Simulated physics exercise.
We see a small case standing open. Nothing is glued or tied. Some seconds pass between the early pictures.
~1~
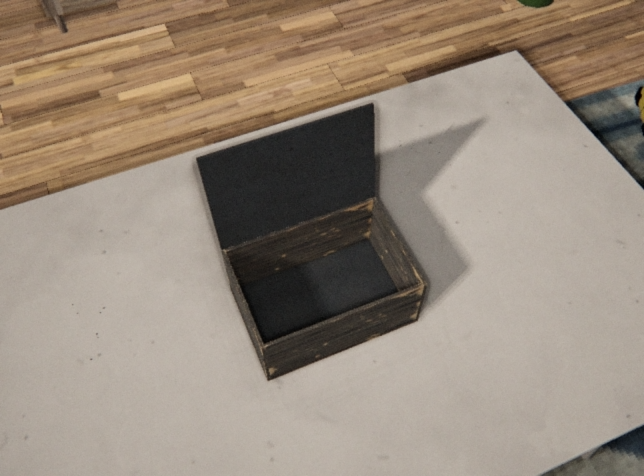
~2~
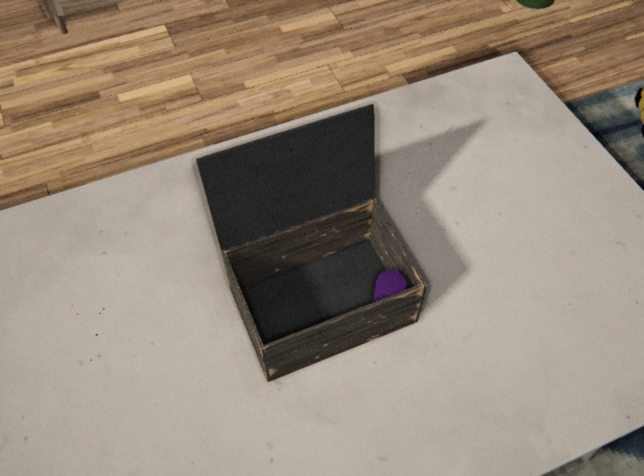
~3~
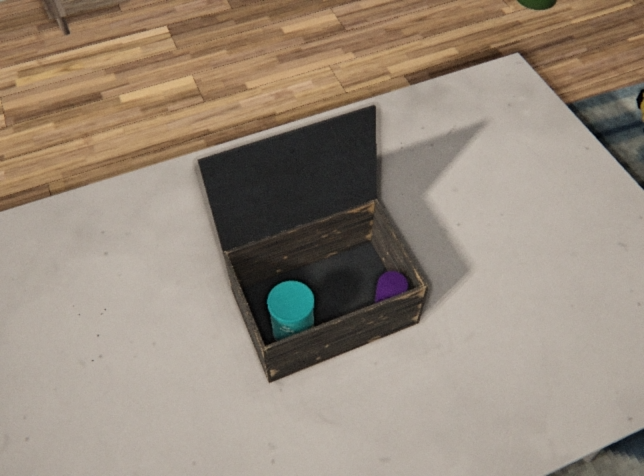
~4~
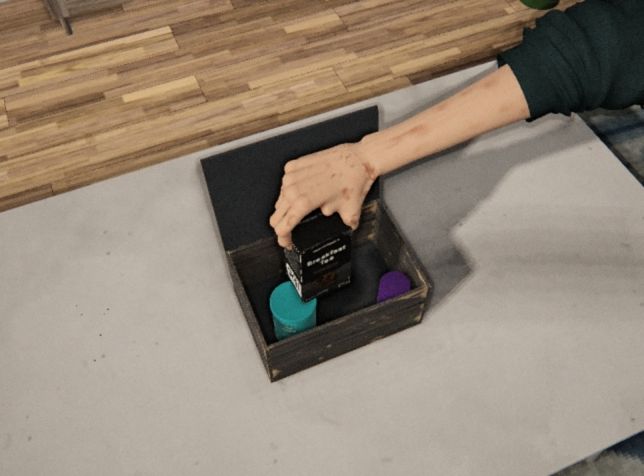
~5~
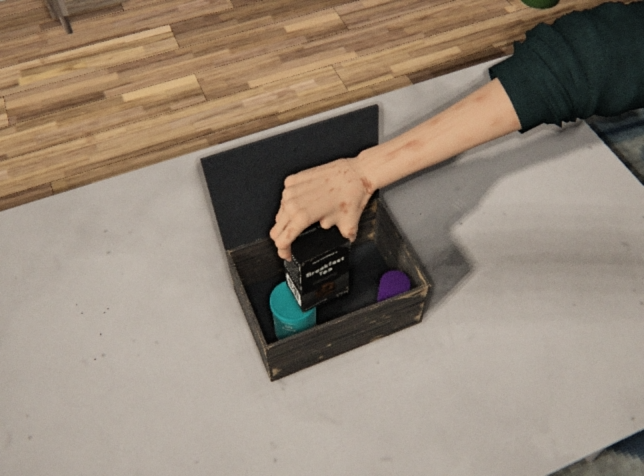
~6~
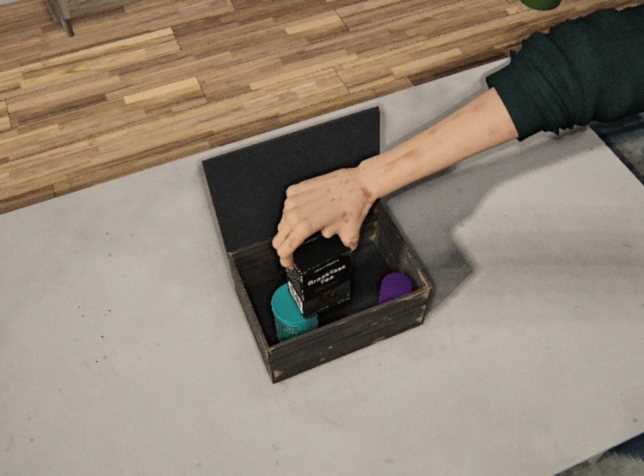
A hand lowered a black carton into an open dark wooden box on a table, beside a teal cylinder and a purple object that had appeared inside earlier, the purple one first.
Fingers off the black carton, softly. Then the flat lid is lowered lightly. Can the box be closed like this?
It closes.
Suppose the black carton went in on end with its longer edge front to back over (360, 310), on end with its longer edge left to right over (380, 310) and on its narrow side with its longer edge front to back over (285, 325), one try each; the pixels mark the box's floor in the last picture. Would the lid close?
First, it closes; second, it sits on the rim; third, it is held up.
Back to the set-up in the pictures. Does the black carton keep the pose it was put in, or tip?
The black carton ends up tilted.
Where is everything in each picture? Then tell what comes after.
The last thing is not in view yet, in the first frame.
The last thing is not in view yet, in the second frame.
The last thing is not in view yet, in the third frame.
Coming down; black carton (317, 253), in the fourth frame.
Coming down; black carton (316, 264), in the fifth frame.
In place under the hand; black carton (318, 272), in the sixth frame.
Then, 1.00 s after the last picture, lid starting down; black carton on its side near (357, 291).
Then, 2.00 s after the last picture, lid 32° above the rim; black carton on its side near (357, 291).
At rest, lid shut; tipped over in the box, black carton; the other 2 in place. Seen from the same camera at the end, black carton near (357, 291).
